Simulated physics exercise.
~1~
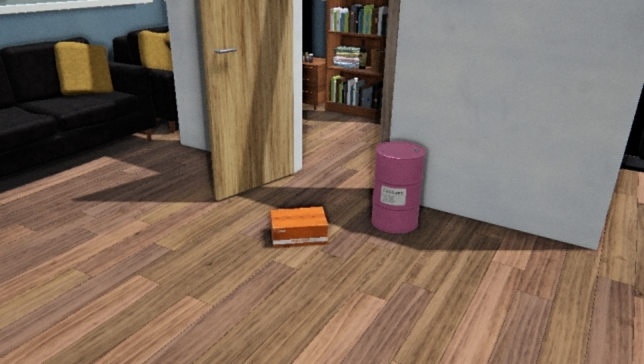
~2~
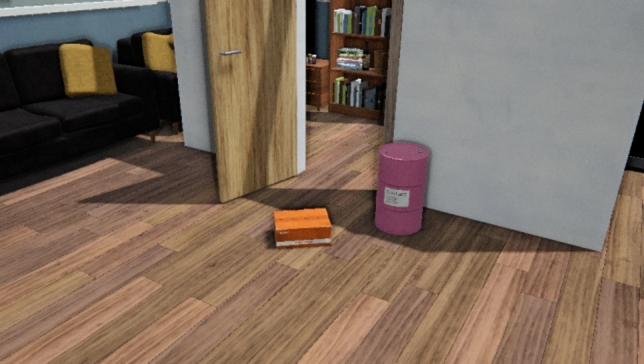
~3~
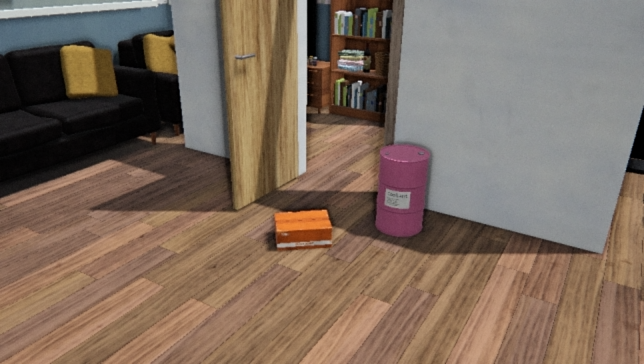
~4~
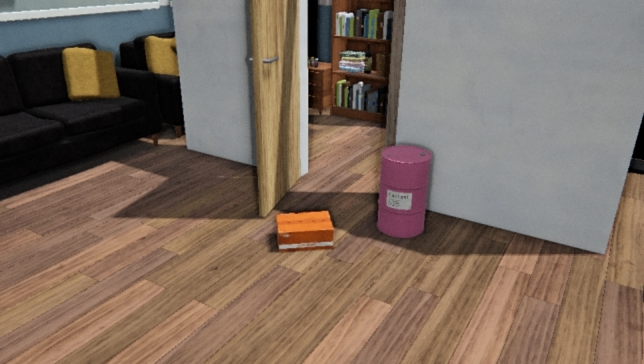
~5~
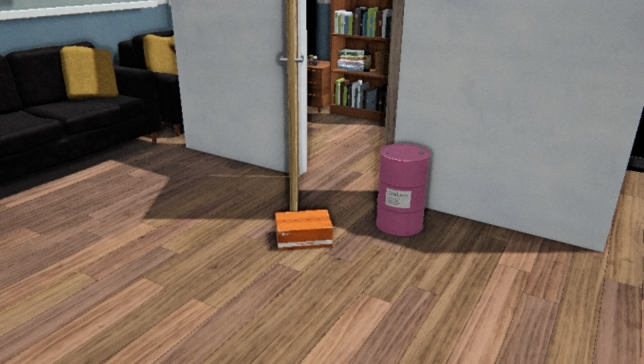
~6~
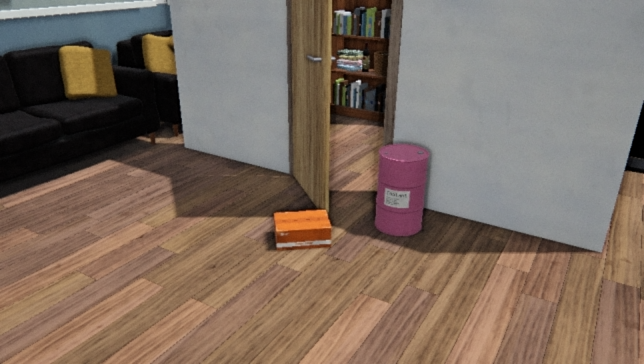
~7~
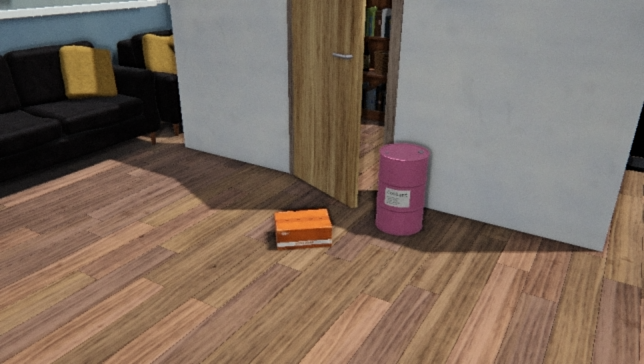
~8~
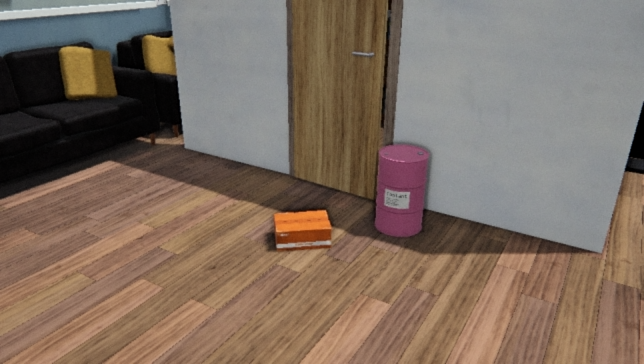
The clip opens on a wooden door standing wide open in a pale wall, with an orange parcel and a pink drum on the wood floor before it. A black sofa with yellow cushions sits at the left, and bookshelves show through the doorway. The door begins to swing to the right, turning edge-on behind the parcel without shifting it. It carries on past the parcel, and its broad face comes into view as the bookshelves disappear. Finally the door is all but shut in its frame, with the parcel and drum still in place.
